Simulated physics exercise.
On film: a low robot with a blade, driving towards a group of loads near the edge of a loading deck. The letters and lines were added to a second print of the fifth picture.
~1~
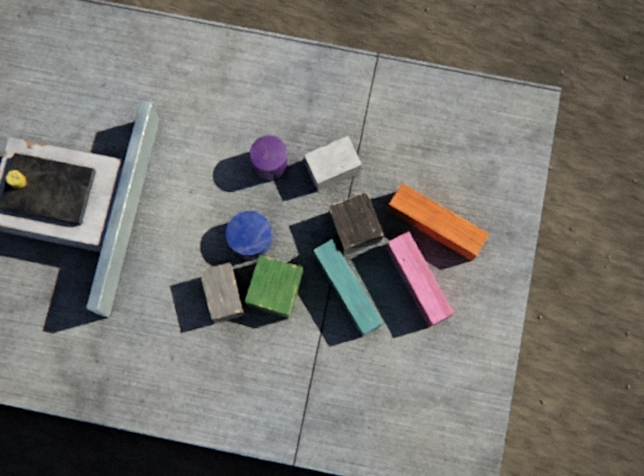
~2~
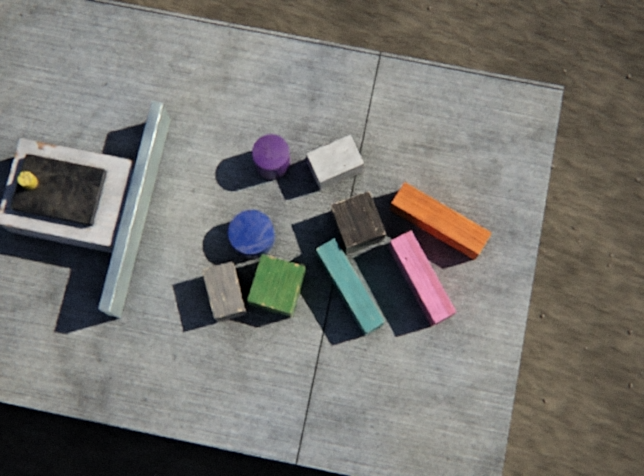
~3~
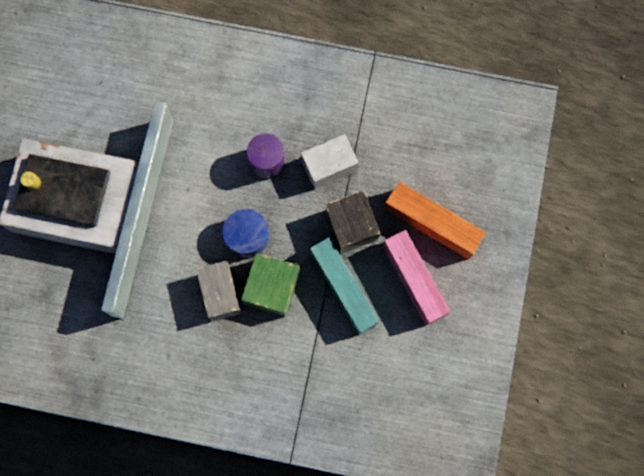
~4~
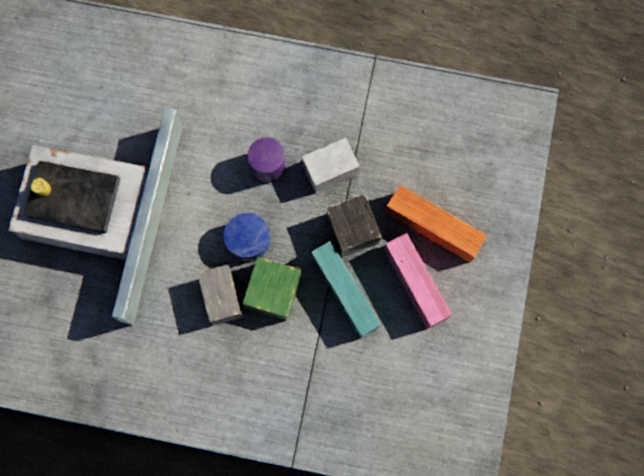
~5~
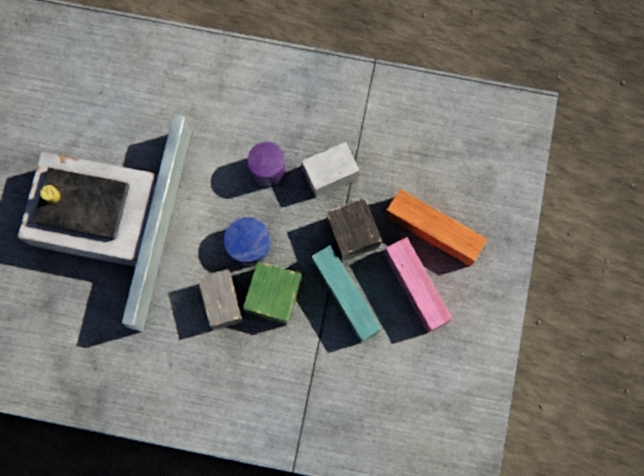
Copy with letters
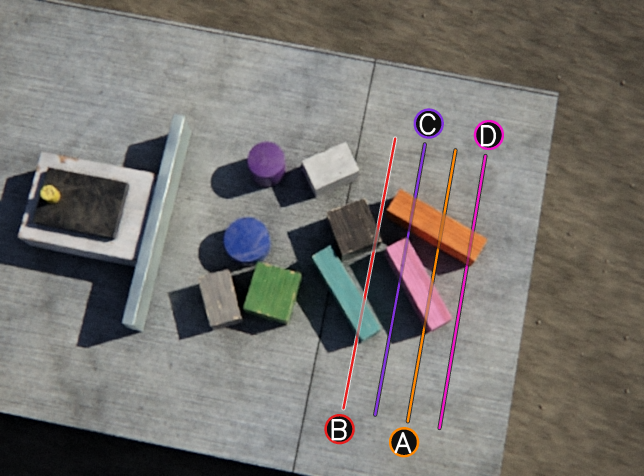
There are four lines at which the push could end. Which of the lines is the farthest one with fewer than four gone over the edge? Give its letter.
No farther than D.
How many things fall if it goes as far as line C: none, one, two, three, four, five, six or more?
The count is none.
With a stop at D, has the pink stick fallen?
Yes.
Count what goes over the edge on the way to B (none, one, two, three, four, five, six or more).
In all, none.
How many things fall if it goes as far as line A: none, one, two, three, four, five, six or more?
By then, none.
On the marked copy, A at (432, 281); B at (370, 269); C at (401, 275); D at (463, 287).
With D. Early on, robot (198, 226); white crate (348, 168); purple canister (307, 174).
Further on, robot (308, 247); pink stick (471, 300); turquoise bar (458, 321).
At the end, robot (397, 264); turquoise bar over the edge; pink stick over the edge; two fallen.
As for the rest, A is within the limit but short; B is within the limit but short; C is within the limit but short.
